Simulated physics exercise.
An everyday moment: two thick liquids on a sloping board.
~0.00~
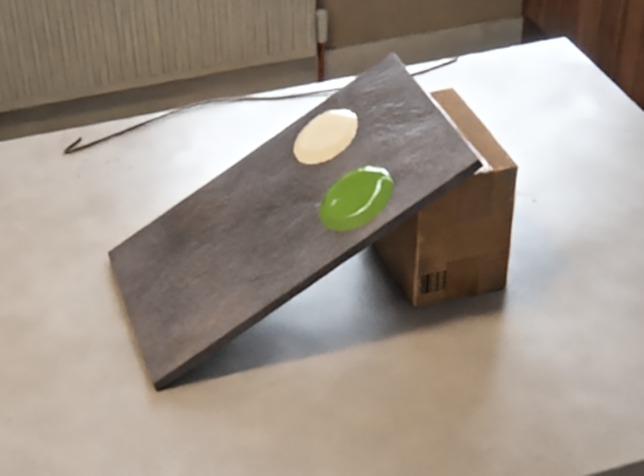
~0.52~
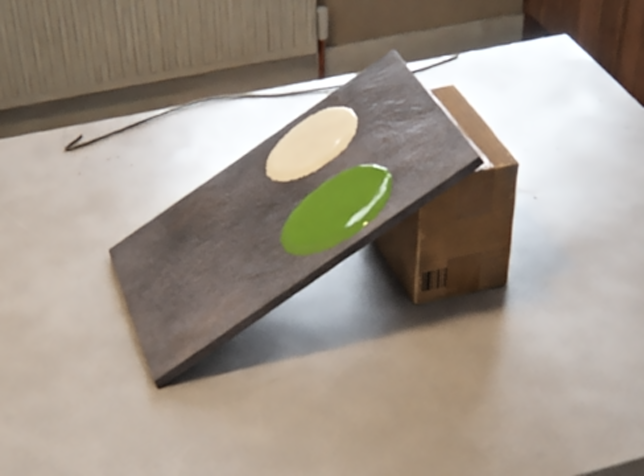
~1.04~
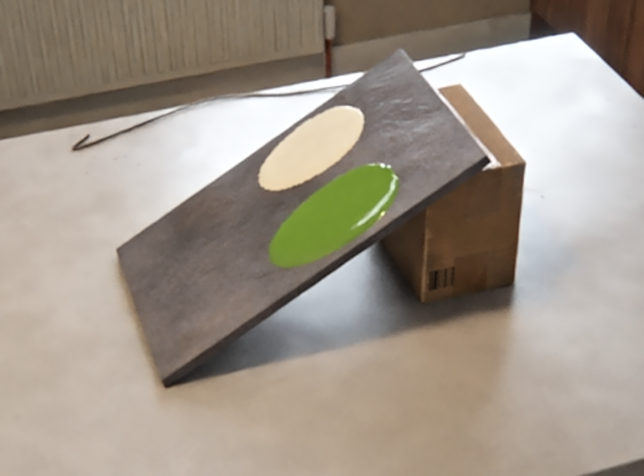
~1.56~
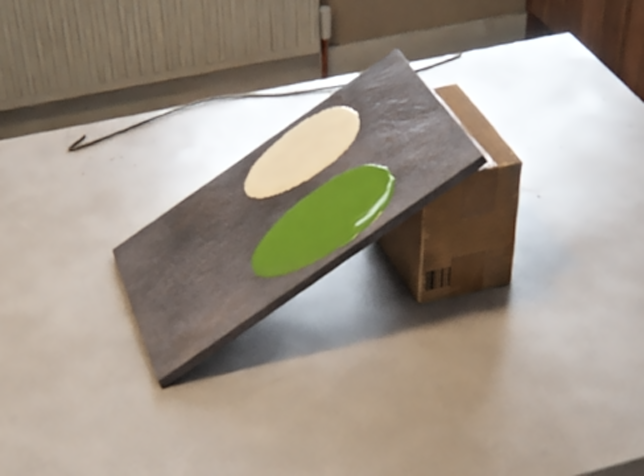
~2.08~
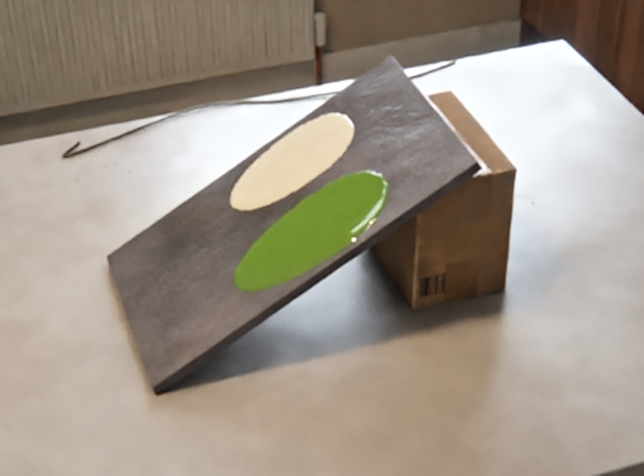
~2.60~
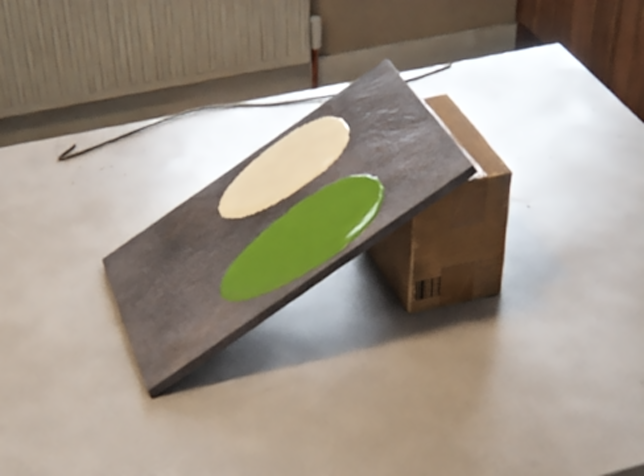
Green and white paint spread slowly down a dark sloping board propped against a cardboard box, each patch stretching from a small blob into a long oval, with the green one reaching farther down.
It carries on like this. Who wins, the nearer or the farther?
First at the edge is the front one.
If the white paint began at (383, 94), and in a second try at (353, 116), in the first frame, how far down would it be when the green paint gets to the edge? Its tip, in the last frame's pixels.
First near (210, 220), then near (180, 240).
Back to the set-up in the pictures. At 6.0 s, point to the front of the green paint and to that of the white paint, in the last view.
About (180, 321) and (189, 233).
By 6.0 s, the green paint is three quarters of the way down; the white paint is three quarters of the way down.
By 8.9 s, the green paint is close to the edge; the white paint is three quarters of the way down.
By 11.1 s, the green paint is at the low edge; the white paint is three quarters of the way down.
